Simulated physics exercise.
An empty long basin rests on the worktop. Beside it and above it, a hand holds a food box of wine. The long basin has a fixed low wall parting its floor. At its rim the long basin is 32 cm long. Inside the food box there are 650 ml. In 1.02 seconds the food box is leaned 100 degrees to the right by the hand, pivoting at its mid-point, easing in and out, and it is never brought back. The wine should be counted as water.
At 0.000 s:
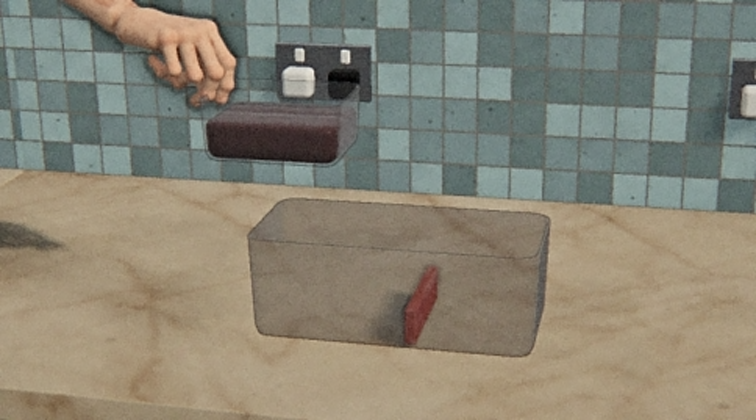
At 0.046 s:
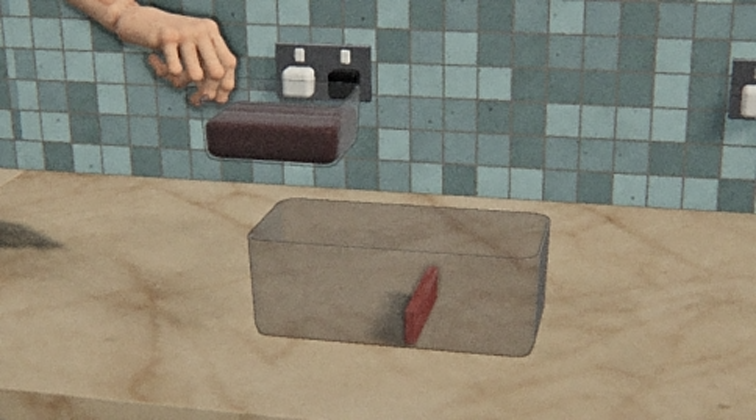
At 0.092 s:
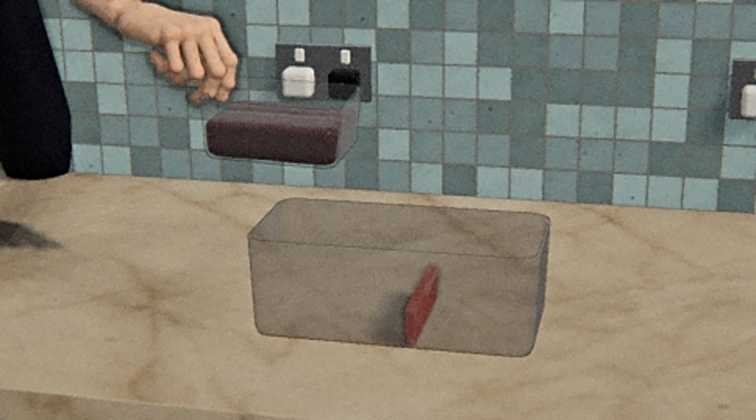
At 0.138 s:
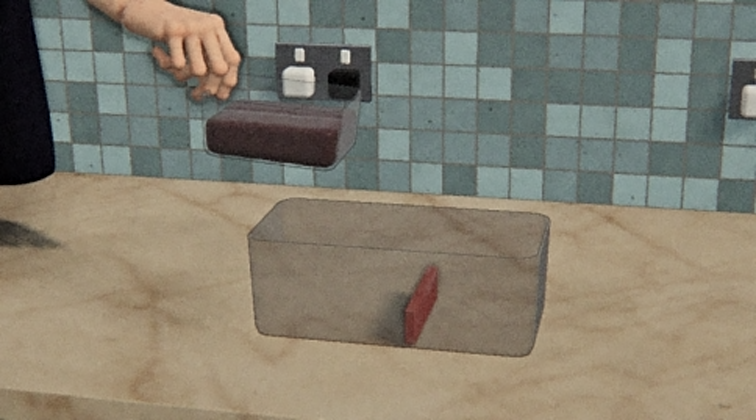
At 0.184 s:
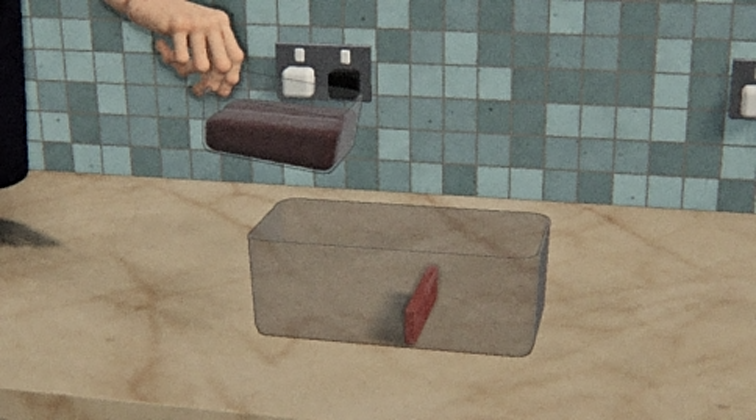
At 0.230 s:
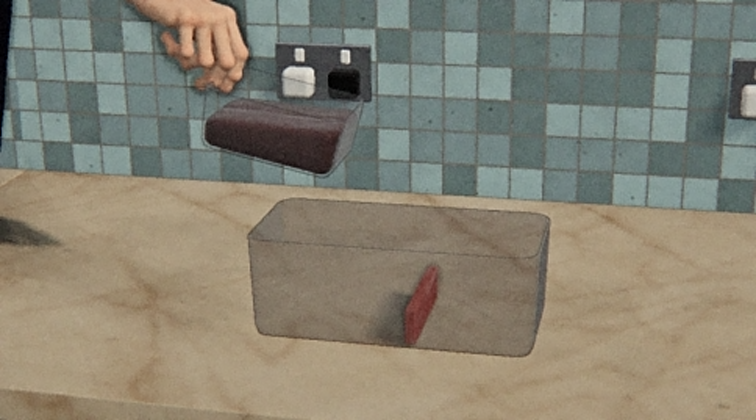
A hand holds a clear box of dark wine above a long, clear, empty basin on the worktop and slowly leans it slightly to the right, while a dark shape at the left edge shifts farther left.
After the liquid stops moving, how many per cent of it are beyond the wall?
About 10 per cent.
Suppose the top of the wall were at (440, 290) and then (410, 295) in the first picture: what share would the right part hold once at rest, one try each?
First try about 5 %, second try about 40 %.
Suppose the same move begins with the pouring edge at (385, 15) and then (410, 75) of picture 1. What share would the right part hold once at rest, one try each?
I'd say 60 percent on the first go, 65 percent on the next.
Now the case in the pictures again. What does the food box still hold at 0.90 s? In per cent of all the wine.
Around 10 percent of it.
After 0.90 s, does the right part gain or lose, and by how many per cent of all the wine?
Change in share is positive, near 2 percent.
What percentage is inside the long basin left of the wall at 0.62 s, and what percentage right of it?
Around 16 percent on the left and 0 on the right.
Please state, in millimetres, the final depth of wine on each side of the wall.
Left 22 mm, right 4 mm.
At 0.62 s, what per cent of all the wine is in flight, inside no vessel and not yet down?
It comes to about 38 percent.
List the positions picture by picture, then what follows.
In the first frame, it leans 0°; its right rim is at (350, 97); the wine meets the walls at (220, 111) and (349, 117); the long basin's rim runs from (264, 219) to (544, 238); the wall's top is at (422, 289).
In the second frame, it leans 1°; its right rim is at (350, 98); the wine meets the walls at (220, 111) and (349, 118).
In the third frame, it leans 2°; its right rim is at (351, 100); the wine meets the walls at (220, 110) and (349, 119).
In the fourth frame, it leans 4°; its right rim is at (352, 103); the wine meets the walls at (220, 109) and (349, 119).
In the fifth frame, it leans 8°; its right rim is at (353, 107); the wine meets the walls at (221, 109) and (350, 120).
In the sixth frame, it leans 12°; its right rim is at (354, 113); the wine meets the walls at (220, 108) and (350, 121).
After 0.62 s the tilt is 66° and 46 per cent is still to pour, 17 is left of the wall and 0 right of it.
After 0.90 s the tilt is 97° and 11 per cent is still to pour, 73 is left of the wall and 8 right of it.
After 1.20 s the tilt is 100° and 1 per cent is still to pour, 83 is left of the wall and 10 right of it.
After 1.52 s the tilt is 100° and 0 per cent is still to pour, 85 is left of the wall and 10 right of it.
In the end 85 per cent lies left of the wall, 10 right of it and 5 outside.
